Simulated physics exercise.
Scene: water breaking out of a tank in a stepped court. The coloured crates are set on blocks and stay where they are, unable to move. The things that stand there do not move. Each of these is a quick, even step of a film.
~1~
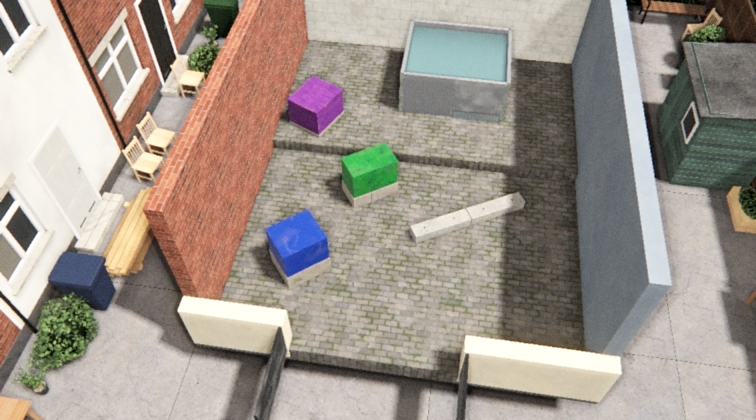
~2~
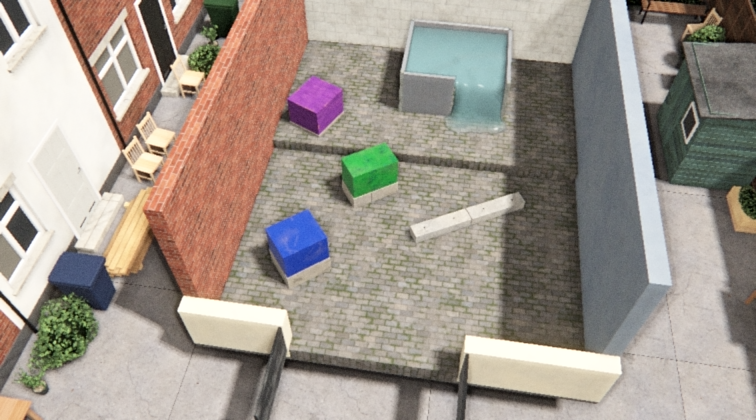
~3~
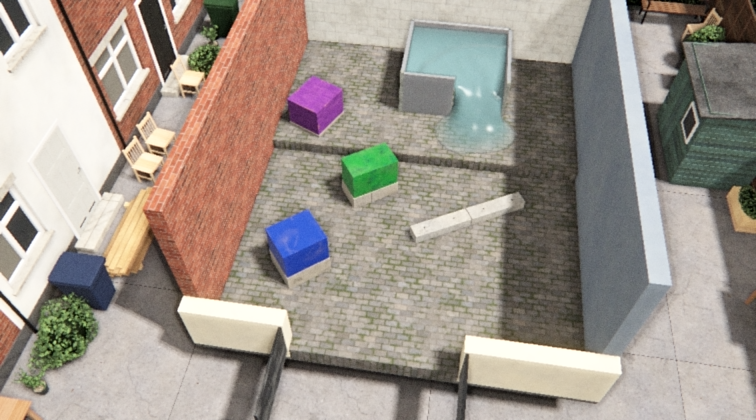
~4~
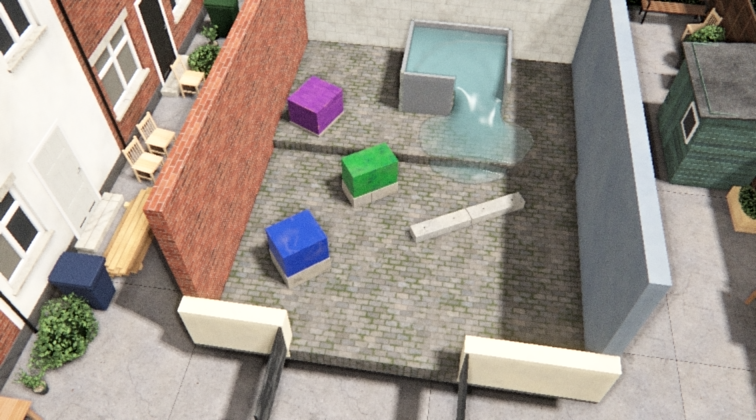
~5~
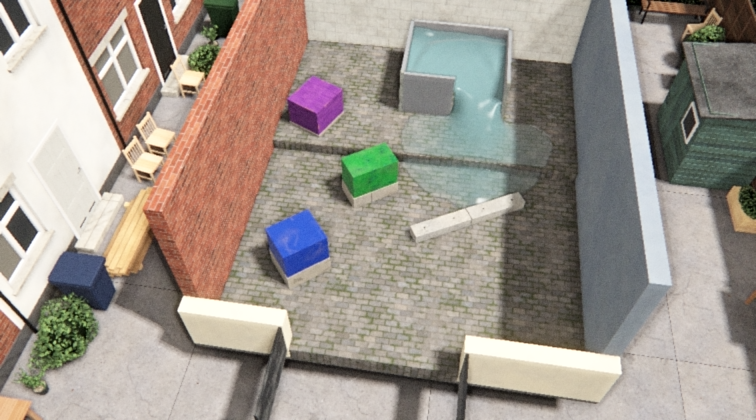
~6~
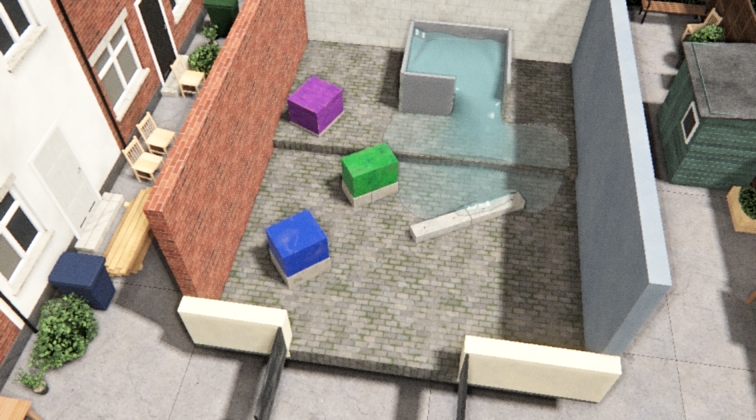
Water poured out of a gap in the front of a raised tank in a walled courtyard, spread across the paving and over a low step, then reached a pale low barrier near colored blocks.
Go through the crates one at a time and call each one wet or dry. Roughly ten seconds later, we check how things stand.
The blue crate is dry. The green crate is dry. The purple crate is dry.
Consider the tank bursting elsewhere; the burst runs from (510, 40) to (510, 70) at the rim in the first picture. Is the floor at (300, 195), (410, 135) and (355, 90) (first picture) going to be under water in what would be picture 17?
Read off point by point, the answer is not soaked, not soaked, not soaked.
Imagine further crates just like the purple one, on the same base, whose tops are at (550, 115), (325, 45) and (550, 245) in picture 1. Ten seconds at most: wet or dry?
Is reached, then stays clear, then is reached.
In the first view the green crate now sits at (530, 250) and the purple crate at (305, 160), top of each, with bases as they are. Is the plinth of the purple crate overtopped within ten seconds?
The purple crate crate gets flooded.
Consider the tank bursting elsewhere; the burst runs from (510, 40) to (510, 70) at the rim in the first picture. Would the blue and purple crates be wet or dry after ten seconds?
As I see it, blue stays clear and purple is doused.
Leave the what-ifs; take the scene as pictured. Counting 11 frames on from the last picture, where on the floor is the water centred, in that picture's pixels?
Around pixel (454, 151).
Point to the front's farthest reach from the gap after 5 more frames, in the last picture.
The farthest wet spot is near (352, 289).
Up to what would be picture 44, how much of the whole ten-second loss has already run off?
Share gone by then: About 55 %.
A moment on, water covers 30 % of the floor; the blue crate water round its plinth, the green crate water round its plinth, the purple crate not reached.
Next, water covers 60 % of the floor; the blue crate water round its plinth, the green crate water round its plinth, the purple crate water round its plinth.
Then, water covers 60 % of the floor; the blue crate water round its plinth, the green crate water round its plinth, the purple crate water round its plinth.
Later, water covers 65 % of the floor; the blue crate water round its plinth, the green crate water round its plinth, the purple crate water round its plinth.
In the end, water covers 65 % of the floor; the blue crate stayed above the water, the green crate stayed above the water, the purple crate stayed above the water.
